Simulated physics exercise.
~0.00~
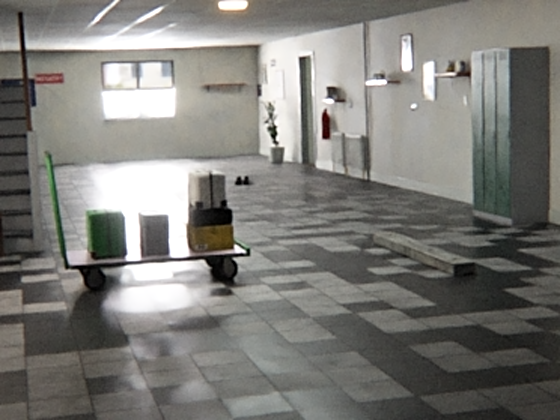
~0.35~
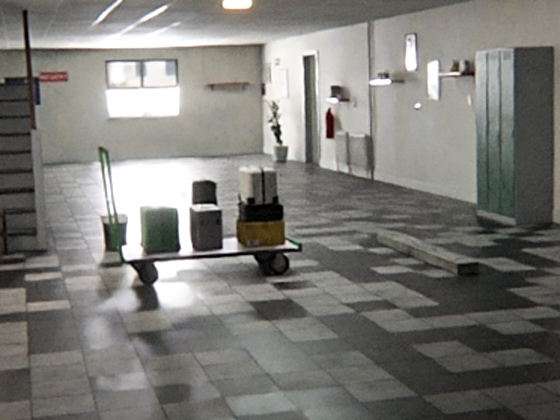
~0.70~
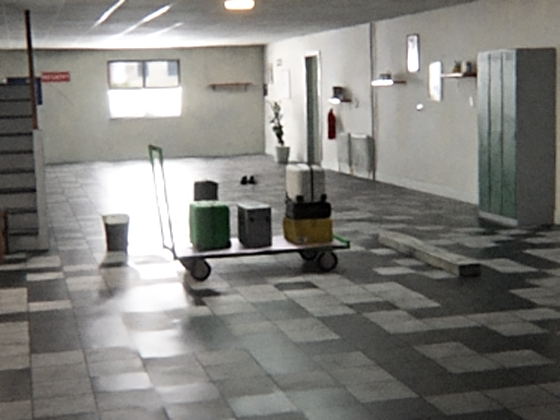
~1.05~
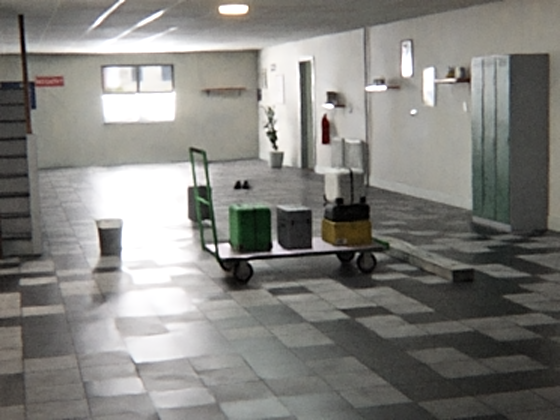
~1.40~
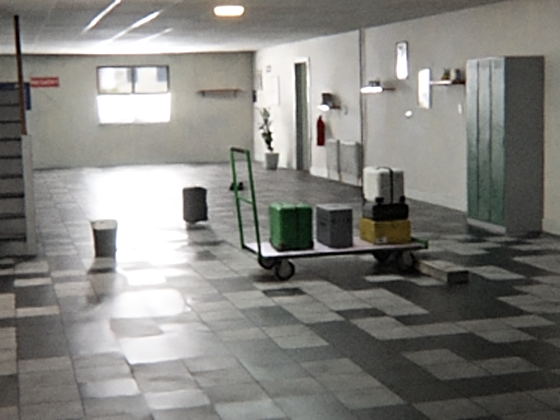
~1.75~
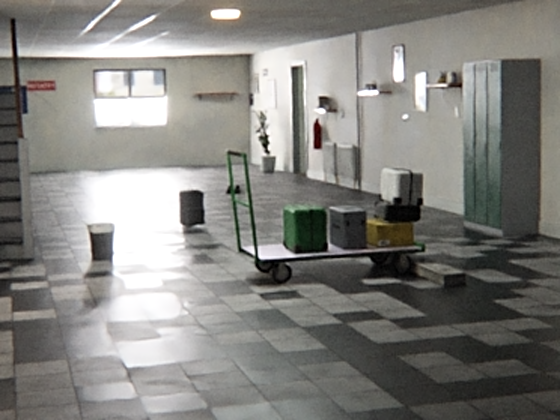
To begin with, a flat trolley with a green handle rolls right across the tiled floor of a dim room, carrying a green suitcase, a grey toolbox and a yellow carton with a black suitcase and a white one stacked on top. It keeps rolling toward a low step, and the bins behind it come into view. The trolley then stops at the step, its deck staying level. The green suitcase and grey toolbox slide forward toward the carton, while the two stacked suitcases shift slightly forward on top of it. Everything ends up still aboard.
